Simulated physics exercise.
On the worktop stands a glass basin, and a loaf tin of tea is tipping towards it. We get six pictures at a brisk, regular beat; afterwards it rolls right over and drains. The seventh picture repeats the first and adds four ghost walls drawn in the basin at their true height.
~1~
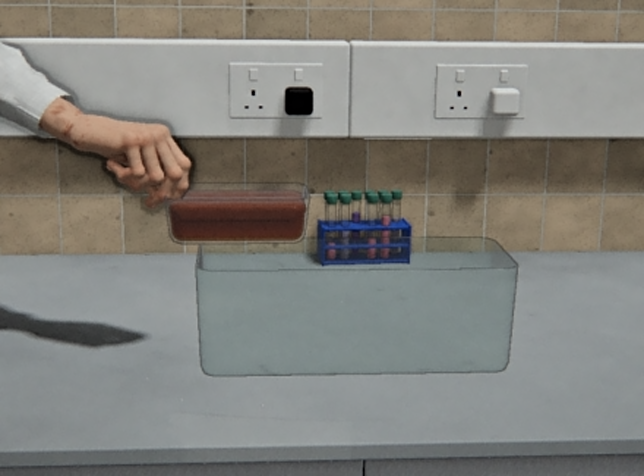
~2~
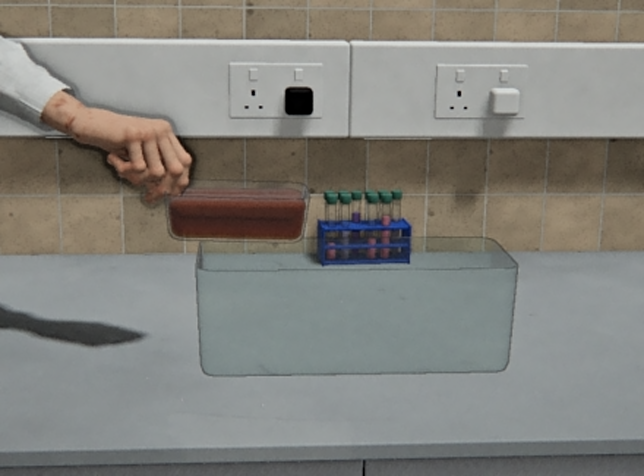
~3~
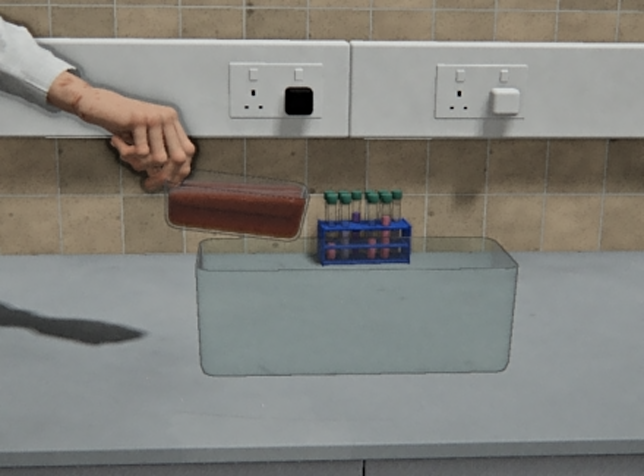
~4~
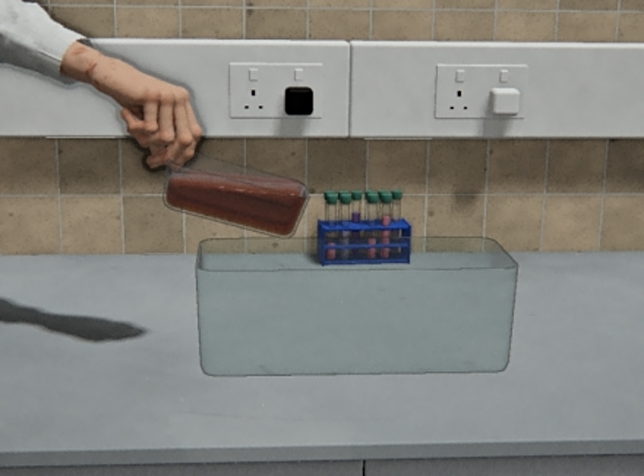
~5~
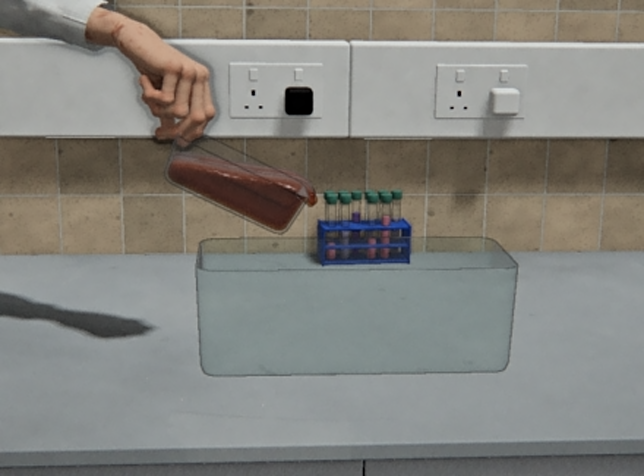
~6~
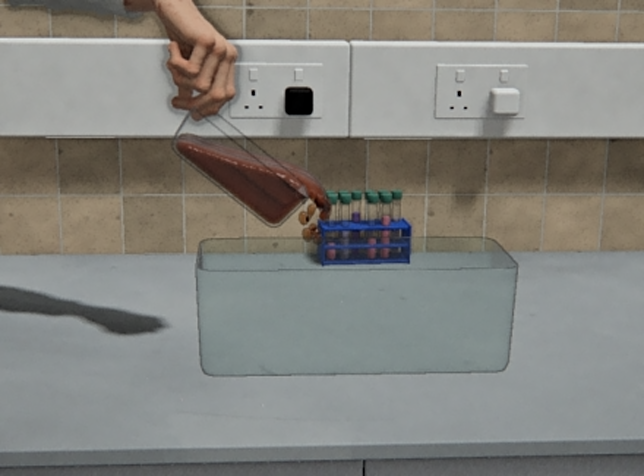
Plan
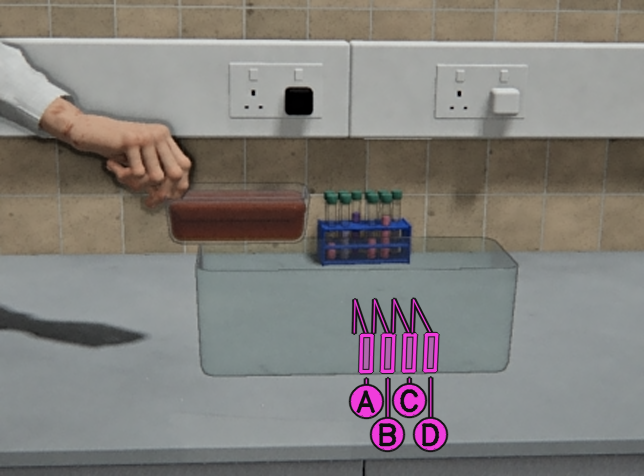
A hand tilted a loaf tin of reddish-brown tea further and further to the right above a large glass basin, and the liquid slid to the lip and began coming over it, beside a blue rack of tubes.
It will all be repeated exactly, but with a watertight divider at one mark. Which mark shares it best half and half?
The answer is place C.
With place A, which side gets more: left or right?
More ends on the right.
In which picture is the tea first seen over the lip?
Picture 4.
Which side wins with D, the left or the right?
The left side.
In magenta, A at (366, 379); B at (387, 378); C at (409, 378); D at (430, 378).
If A is chosen, about 16 % ends left of the wall and 79 % right of it; 5 % is lost outside.
If B is chosen, about 27 % ends left of the wall and 69 % right of it; 5 % is lost outside.
If C is chosen, about 45 % ends left of the wall and 51 % right of it; 5 % is lost outside.
If D is chosen, about 74 % ends left of the wall and 18 % right of it; 8 % is lost outside.
